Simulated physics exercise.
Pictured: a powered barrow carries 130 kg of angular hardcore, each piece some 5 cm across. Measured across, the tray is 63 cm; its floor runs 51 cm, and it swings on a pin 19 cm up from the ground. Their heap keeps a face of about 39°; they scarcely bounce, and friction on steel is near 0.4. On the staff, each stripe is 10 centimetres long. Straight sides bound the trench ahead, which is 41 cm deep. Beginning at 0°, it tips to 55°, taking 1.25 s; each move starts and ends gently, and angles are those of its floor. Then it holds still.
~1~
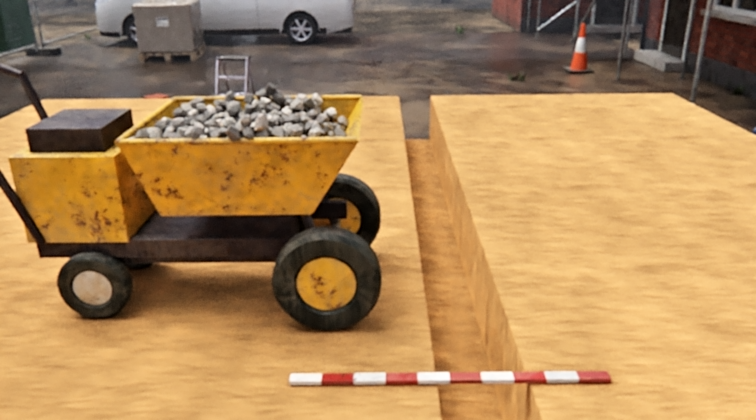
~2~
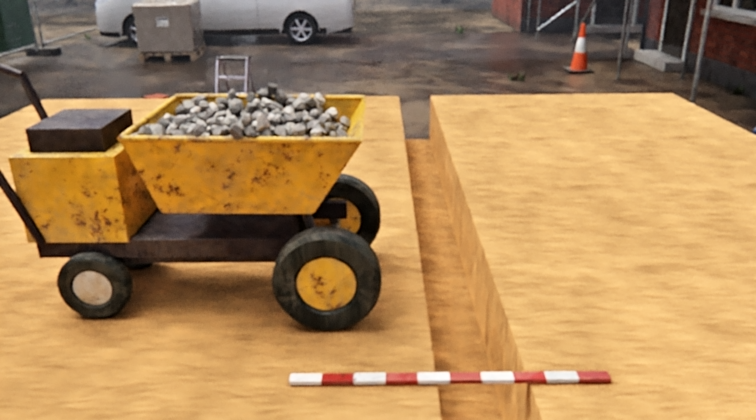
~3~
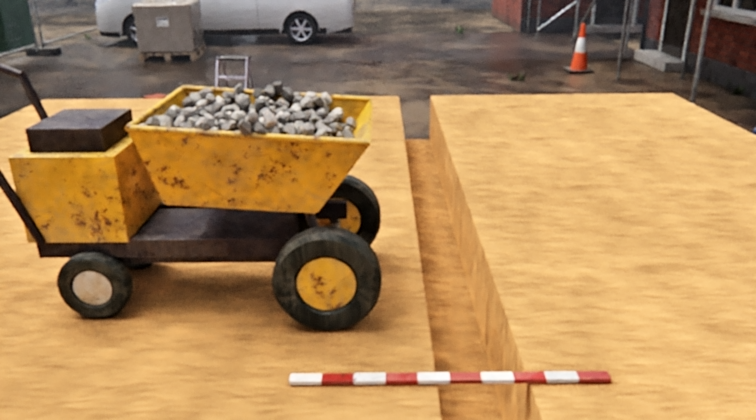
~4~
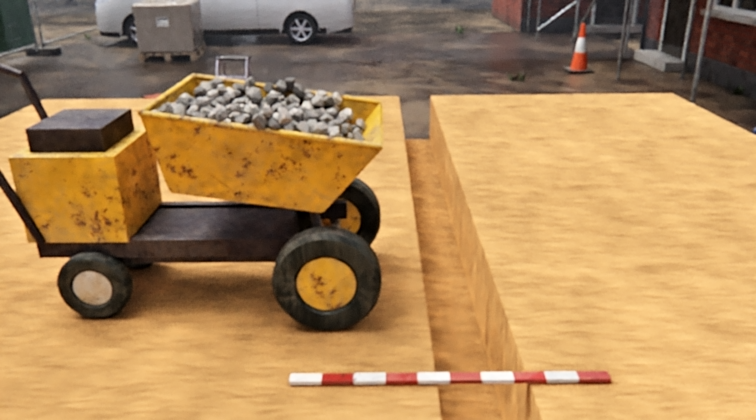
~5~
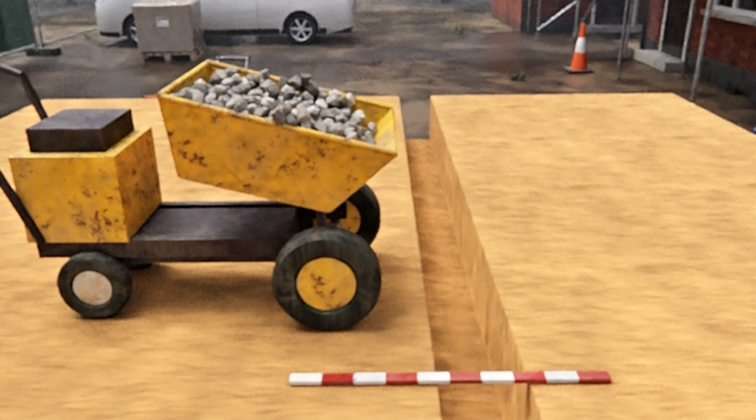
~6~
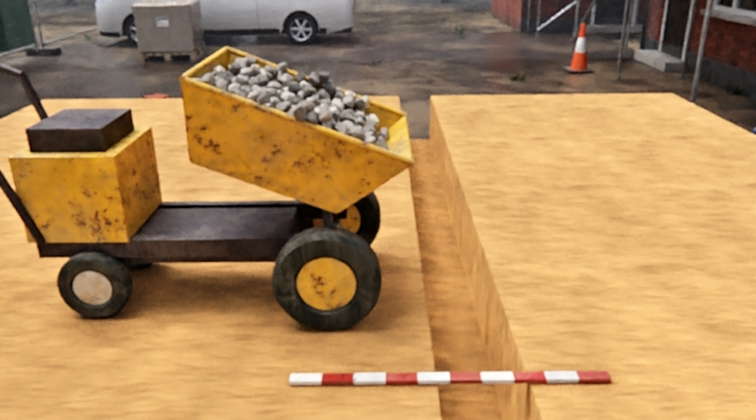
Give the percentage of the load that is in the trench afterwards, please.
Near 9 per cent of the load.
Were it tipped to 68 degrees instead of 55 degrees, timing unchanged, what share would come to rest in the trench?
About 30%.
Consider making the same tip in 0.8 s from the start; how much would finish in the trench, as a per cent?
With that change, it comes to around 10 per cent.
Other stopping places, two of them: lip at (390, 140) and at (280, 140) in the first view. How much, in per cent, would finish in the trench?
It comes to about 5 and 20 in a hundred.
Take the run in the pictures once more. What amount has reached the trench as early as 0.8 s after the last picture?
By then, around 5 percent.
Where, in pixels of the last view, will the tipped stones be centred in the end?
(495, 317).
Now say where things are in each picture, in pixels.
In the first picture, the tray is at 0°, its lip at (357, 140); the top of the load is at (261, 99).
The second picture shows lip at (360, 141), floor tilted 1°, highest stones at (262, 98).
In the third picture, the tray is at 4°, its lip at (369, 143); the top of the load is at (251, 95).
The fourth picture shows lip at (382, 147), floor tilted 9°, highest stones at (234, 89).
The fifth picture shows lip at (397, 154), floor tilted 15°, highest stones at (228, 79).
In the sixth picture, the tray is at 21°, its lip at (413, 163); the top of the load is at (241, 68).
Then, 0.4 s after the last picture the floor is at 47°, 100 % in the tray; the foremost stones are at (445, 179).
Then, 0.8 s after the last picture the floor is at 55°, 95 % in the tray, 4 % in the trench, 2 % past the trench; the foremost stones are at (527, 282).
Then, 1.2 s after the last picture the floor is at 55°, 86 % in the tray, 6 % in the trench, 7 % past the trench; the foremost stones are at (592, 285).
Then, 3.1 s after the last picture the floor is at 55°, 82 % in the tray, 9 % in the trench, 9 % past the trench; the foremost stones are at (631, 282).
